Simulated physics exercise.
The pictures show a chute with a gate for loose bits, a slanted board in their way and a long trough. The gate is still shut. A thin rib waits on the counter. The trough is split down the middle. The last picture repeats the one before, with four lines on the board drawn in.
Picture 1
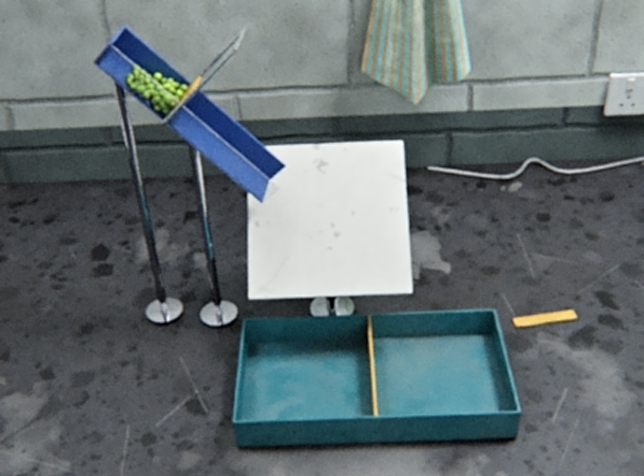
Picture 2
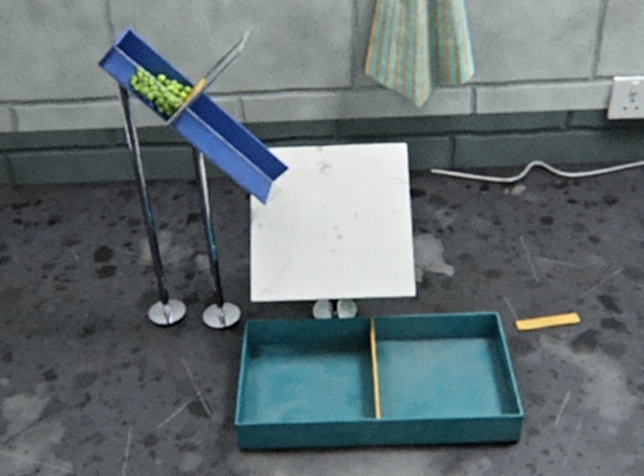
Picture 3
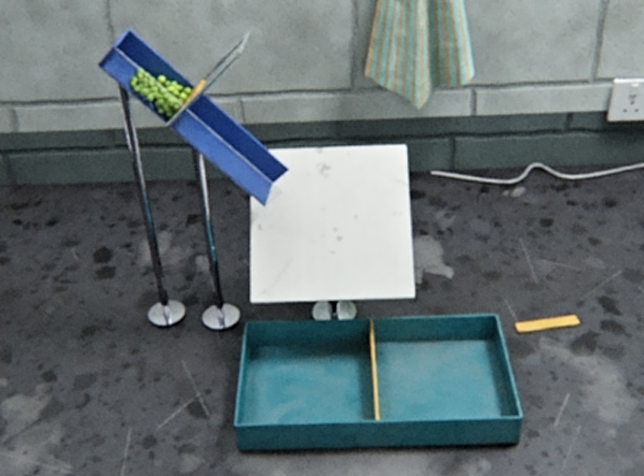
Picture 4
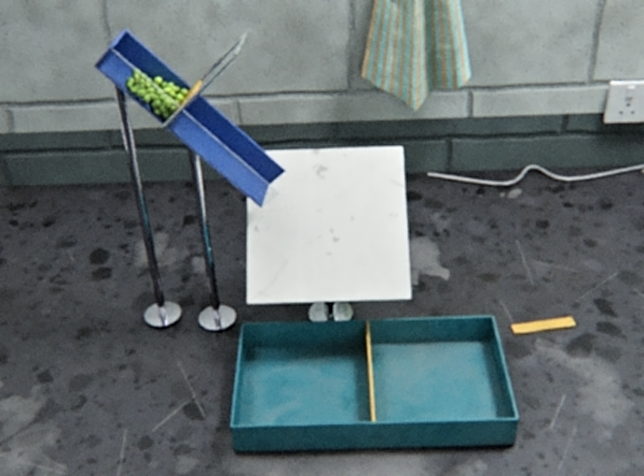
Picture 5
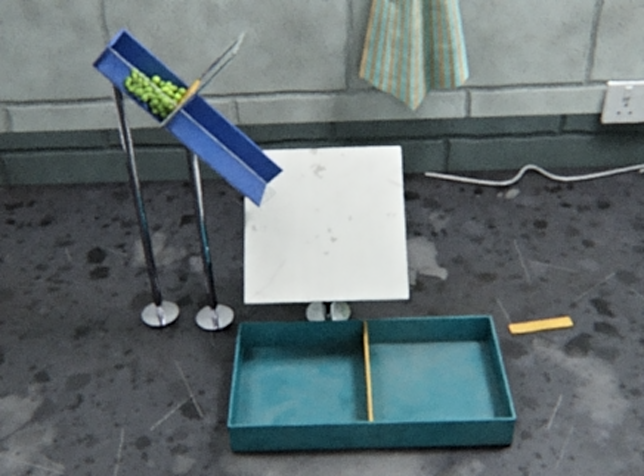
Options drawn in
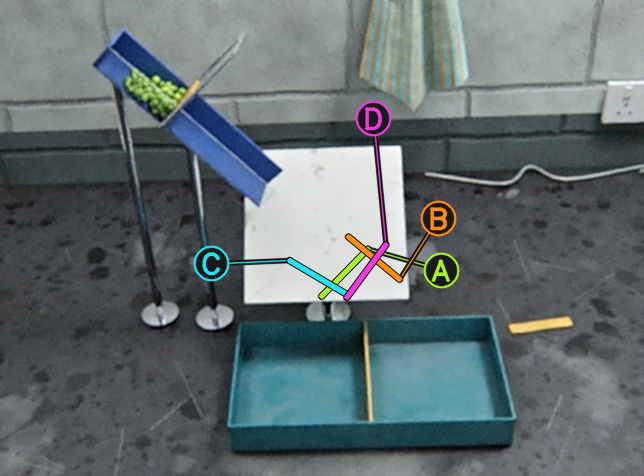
Green peas sit still behind a gate in a tilted blue chute above a divided trough.
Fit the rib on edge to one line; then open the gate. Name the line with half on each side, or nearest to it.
Go for B.
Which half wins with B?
The right half.
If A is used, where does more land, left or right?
The left half.
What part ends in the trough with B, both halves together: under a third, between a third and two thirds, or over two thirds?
Over two thirds.
On the marked copy, line A from (368, 249) to (321, 296); line B from (348, 236) to (399, 279); line C from (289, 260) to (346, 294); line D from (385, 244) to (346, 297).
If A is chosen, of what is caught, most in the left half, a small part in the right.
If B is chosen, of what is caught, about a third in the left half, about two thirds in the right.
If C is chosen, of what is caught, a stray few in the left half, nearly all in the right.
If D is chosen, of what is caught, nearly all in the left half, a small part in the right.
